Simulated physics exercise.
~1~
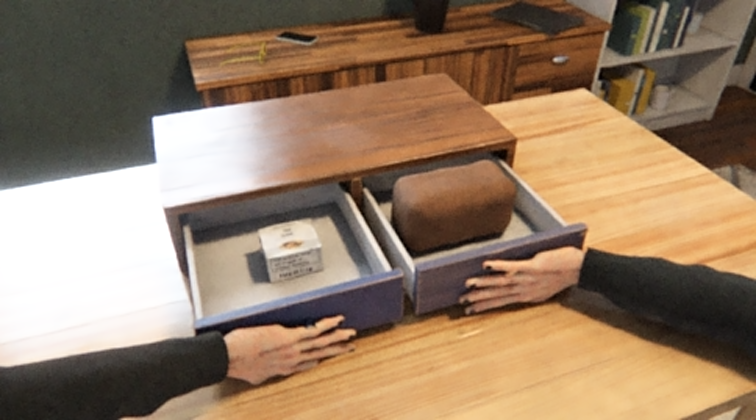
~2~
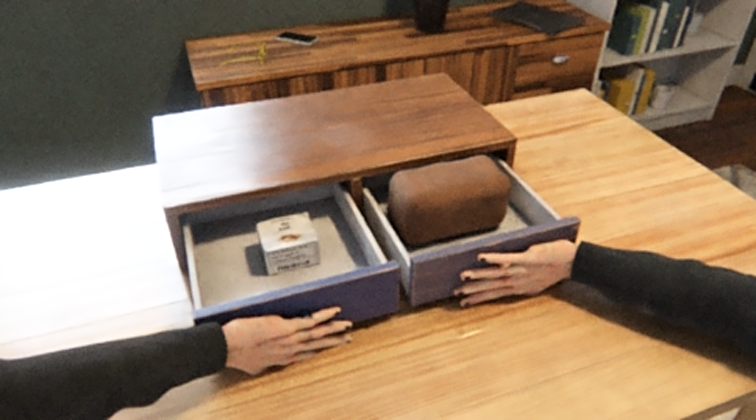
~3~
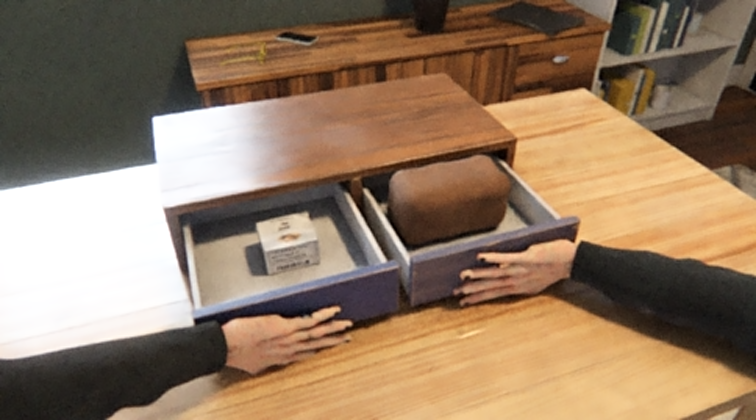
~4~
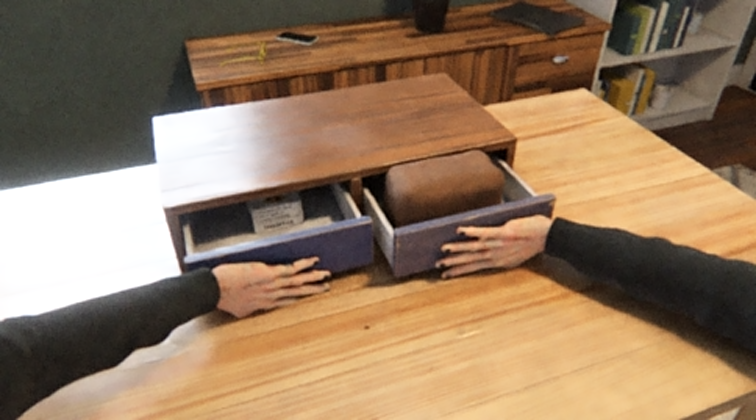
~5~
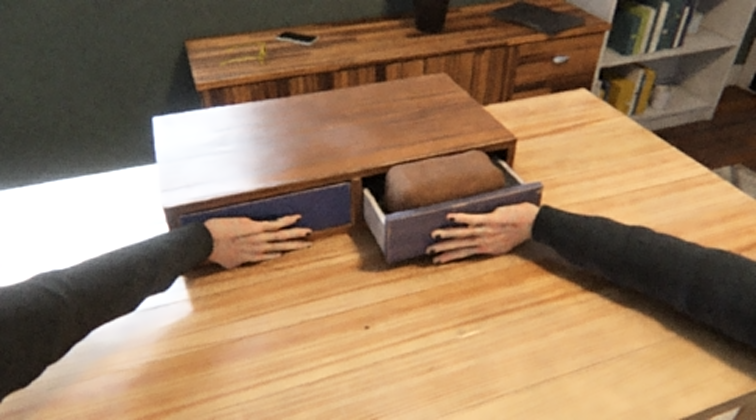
In this clip, two hands push on the open drawers of a wooden chest, the left holding a small white carton and the right a brown loaf, until the left drawer shuts flush while the right stays ajar with the loaf still showing.
